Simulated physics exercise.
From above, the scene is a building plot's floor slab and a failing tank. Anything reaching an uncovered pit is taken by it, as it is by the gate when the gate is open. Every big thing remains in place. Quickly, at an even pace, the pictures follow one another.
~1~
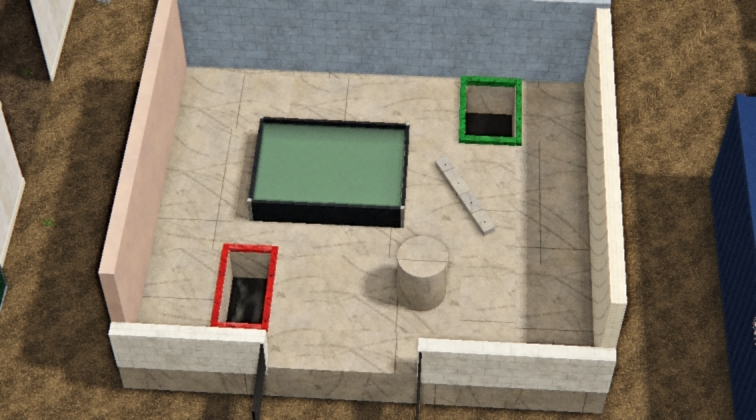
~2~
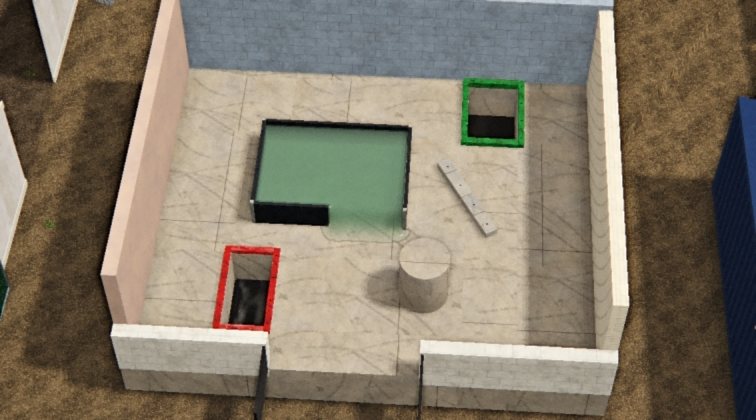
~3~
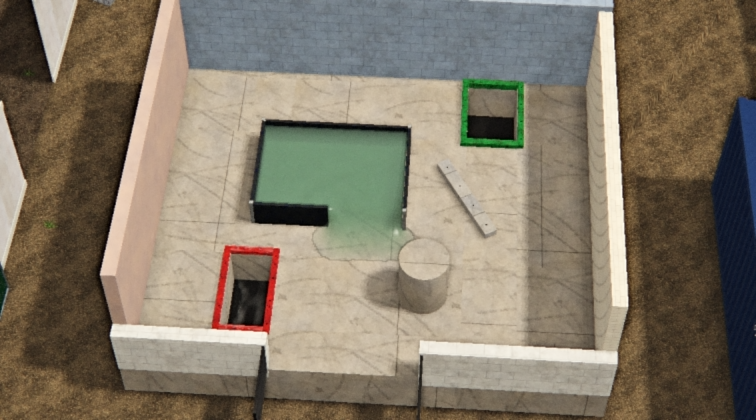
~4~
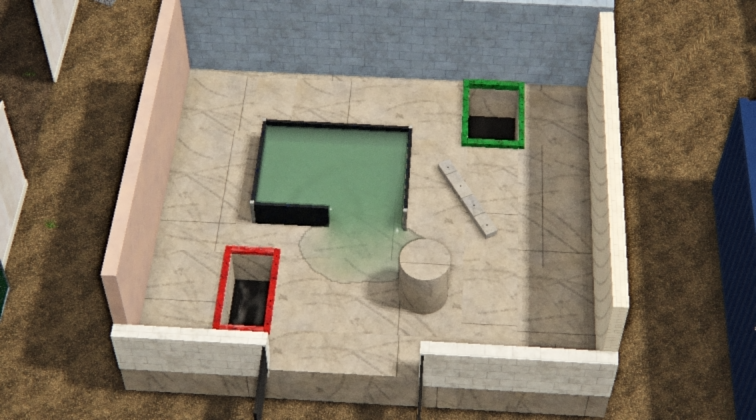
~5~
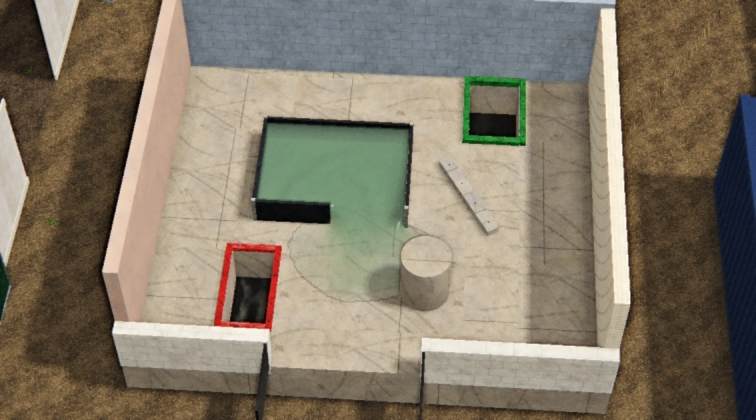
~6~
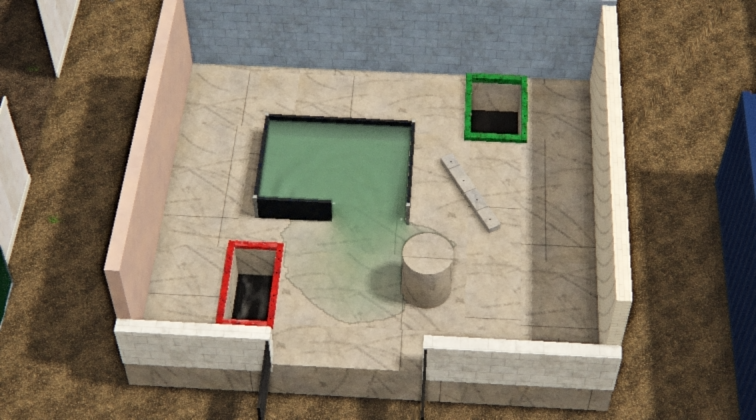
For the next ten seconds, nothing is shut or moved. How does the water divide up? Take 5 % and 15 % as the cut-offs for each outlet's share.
In the end, the gate ends up with more than 15 %, the green pit ends up with less than 5 %, the red pit ends up with less than 5 %.
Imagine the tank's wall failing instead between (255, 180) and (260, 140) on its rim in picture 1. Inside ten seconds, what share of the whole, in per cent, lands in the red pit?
In percent, red takes 6.
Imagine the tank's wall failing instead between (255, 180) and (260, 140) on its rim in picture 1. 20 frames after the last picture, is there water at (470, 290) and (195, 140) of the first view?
Result, point by point: Unwetted; inundated.
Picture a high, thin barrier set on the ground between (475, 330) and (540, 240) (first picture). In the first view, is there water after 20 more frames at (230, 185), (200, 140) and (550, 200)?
Point by point: First spared, next spared, last swamped.
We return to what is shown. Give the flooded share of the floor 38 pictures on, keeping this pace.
I'd say 40 per cent.
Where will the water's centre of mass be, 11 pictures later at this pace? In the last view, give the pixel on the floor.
I'd say around (351, 208).
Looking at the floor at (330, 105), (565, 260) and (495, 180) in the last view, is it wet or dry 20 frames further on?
Taking them as listed, I'd call them high and dry, soaked through and high and dry.
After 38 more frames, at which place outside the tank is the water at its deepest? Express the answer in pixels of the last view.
(411, 270).
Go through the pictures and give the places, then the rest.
The water tank at (331, 165) is whole and still, in the first picture.
Water pours out at (366, 221) and has run to (326, 232), in the second picture.
Water pours out at (365, 222) and has run to (318, 241), in the third picture.
Water pours out at (366, 222) and has run to (316, 266), in the fourth picture.
The front is at (338, 295), out from the gap at (367, 220), in the fifth picture.
The front is at (341, 316), out from the gap at (369, 217), in the sixth picture.
A moment on, water covers 15 % of the floor; the gate 2 %, the green pit 0 %, the red pit 0 %.
Next, water covers 20 % of the floor; the gate 10 %, the green pit 0 %, the red pit 0 %.
Then, water covers 30 % of the floor; the gate 24 %, the green pit 0 %, the red pit 0 %.
Later, water covers 40 % of the floor; the gate 40 %, the green pit 0 %, the red pit 0 %.
In the end, water covers 55 % of the floor; the gate 53 %, the green pit 0 %, the red pit 0 %.
